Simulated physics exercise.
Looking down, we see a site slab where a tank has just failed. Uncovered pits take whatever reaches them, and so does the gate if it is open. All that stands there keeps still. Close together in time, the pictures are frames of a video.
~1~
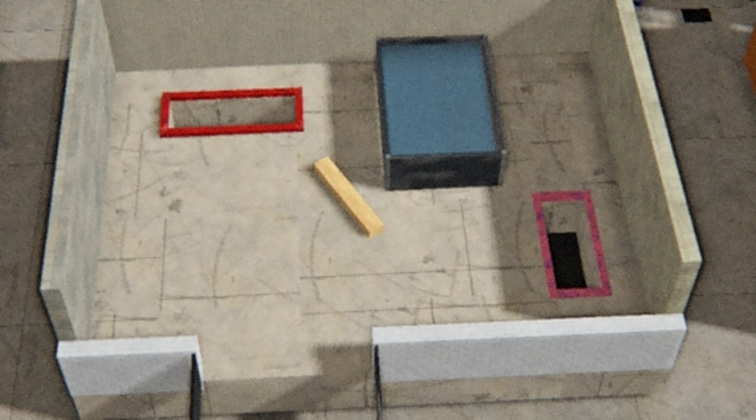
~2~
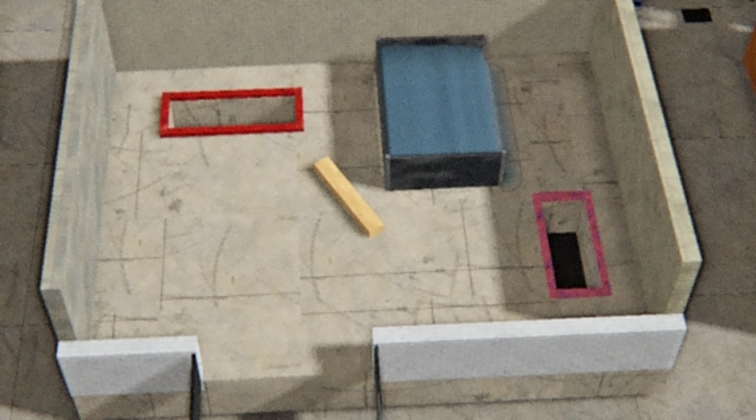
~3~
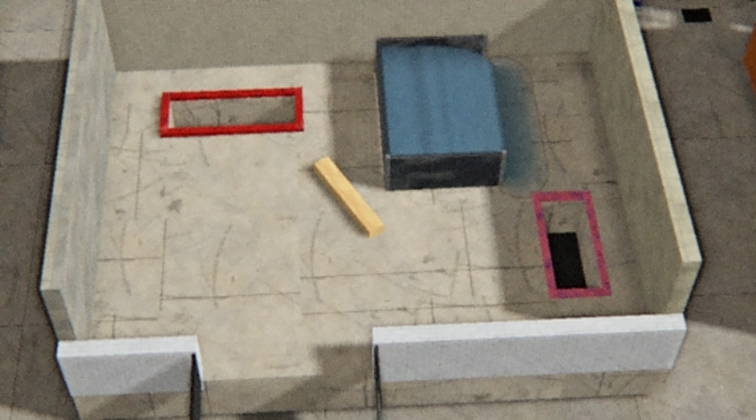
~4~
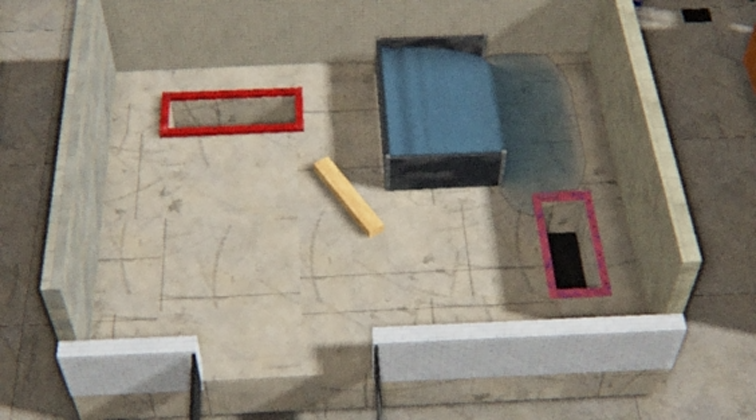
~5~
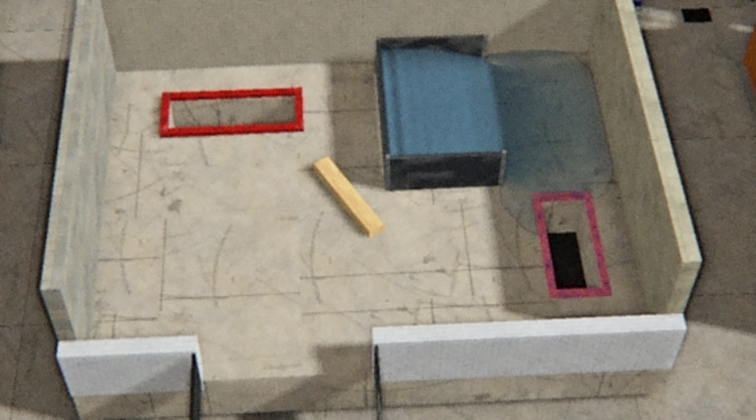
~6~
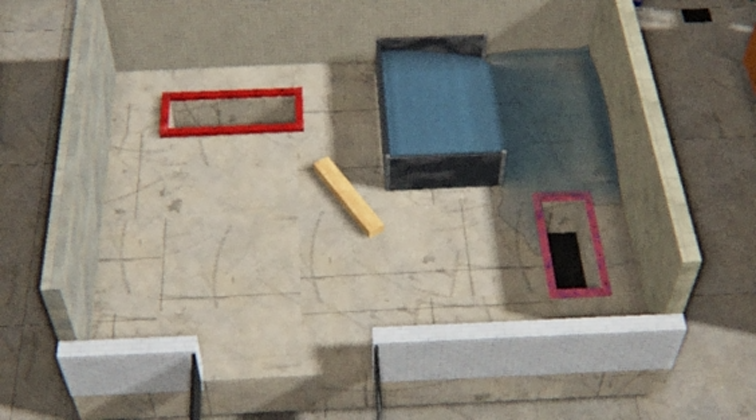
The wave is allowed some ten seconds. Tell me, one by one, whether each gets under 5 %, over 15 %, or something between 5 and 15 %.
The gate stays lower than five per cent, the pink pit goes higher than fifteen per cent, the red pit stays lower than five per cent.
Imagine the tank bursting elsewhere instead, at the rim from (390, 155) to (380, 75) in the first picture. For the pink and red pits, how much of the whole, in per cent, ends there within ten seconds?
I'd say the pink pit gets around 0 percent and the red pit around 20 percent.
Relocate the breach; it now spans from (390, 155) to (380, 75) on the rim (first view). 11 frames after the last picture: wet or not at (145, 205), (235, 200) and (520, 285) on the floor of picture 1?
Result, in sequence: Inundated; inundated; untouched by the flood.
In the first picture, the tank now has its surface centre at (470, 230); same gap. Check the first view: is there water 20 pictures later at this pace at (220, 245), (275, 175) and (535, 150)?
In sequence: Unflooded, next unflooded, then inundated.
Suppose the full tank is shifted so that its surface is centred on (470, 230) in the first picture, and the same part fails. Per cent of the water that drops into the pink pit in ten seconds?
Share in the pink pit - 60 in a hundred.
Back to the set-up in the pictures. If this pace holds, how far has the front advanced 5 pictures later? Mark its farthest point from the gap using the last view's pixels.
Farthest reach: About (628, 278).
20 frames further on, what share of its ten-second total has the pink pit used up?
Share by then: About 60 in a hundred.
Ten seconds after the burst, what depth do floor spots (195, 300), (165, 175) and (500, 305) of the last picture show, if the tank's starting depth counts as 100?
The depth comes out near 4, 6 and 8 per cent.
A moment on, water covers 15 % of the floor; the gate 0 %, the pink pit 1 %, the red pit 0 %.
Next, water covers 20 % of the floor; the gate 0 %, the pink pit 6 %, the red pit 0 %.
Then, water covers 35 % of the floor; the gate 0 %, the pink pit 15 %, the red pit 0 %.
Later, water covers 60 % of the floor; the gate 1 %, the pink pit 20 %, the red pit 0 %.
In the end, water covers 85 % of the floor; the gate 3 %, the pink pit 25 %, the red pit 0 %.
